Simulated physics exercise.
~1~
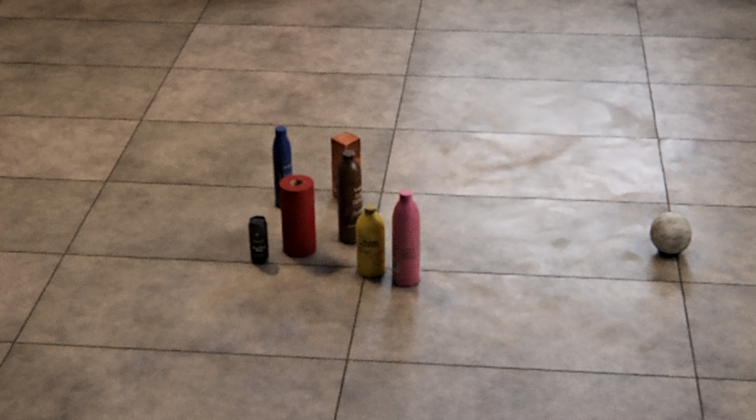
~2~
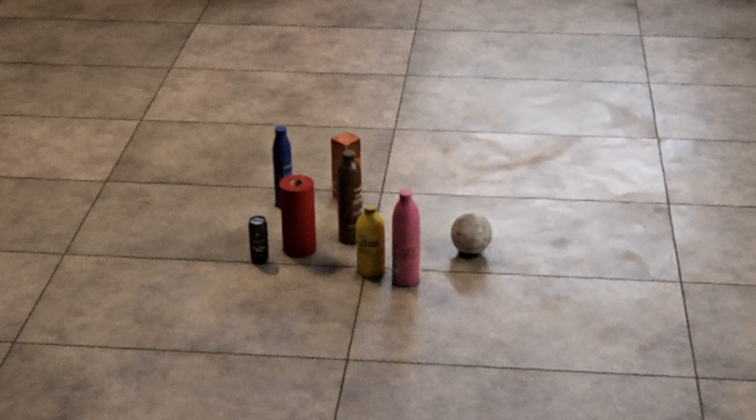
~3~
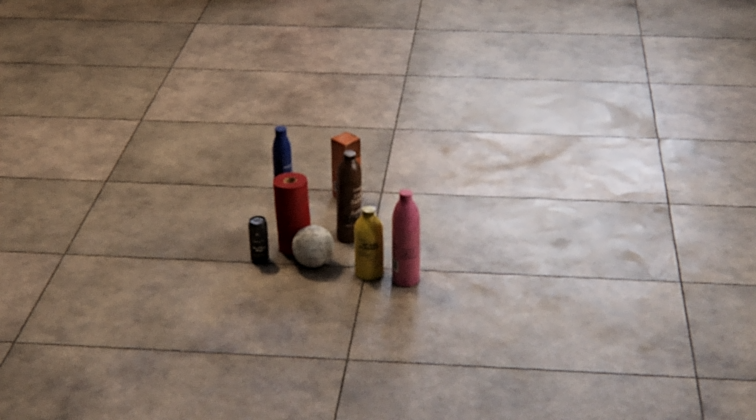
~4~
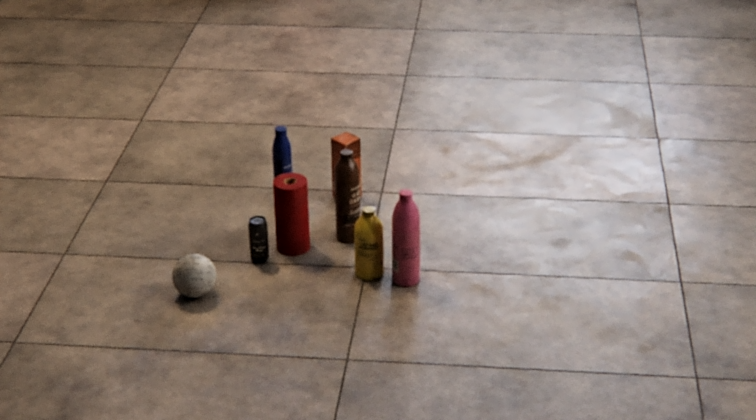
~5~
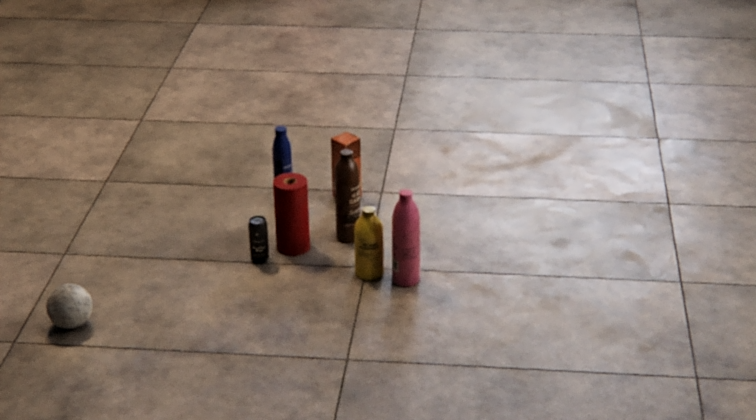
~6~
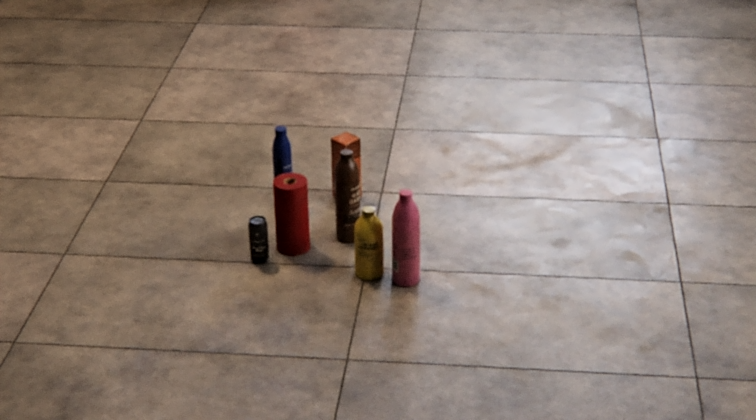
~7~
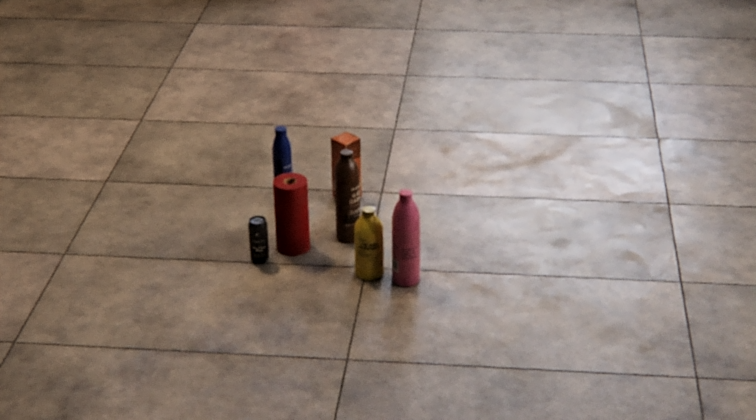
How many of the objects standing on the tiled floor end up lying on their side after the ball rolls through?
None of them end up on their side. The bottles, the carton, the can and the red roll are all still upright after the ball has gone.
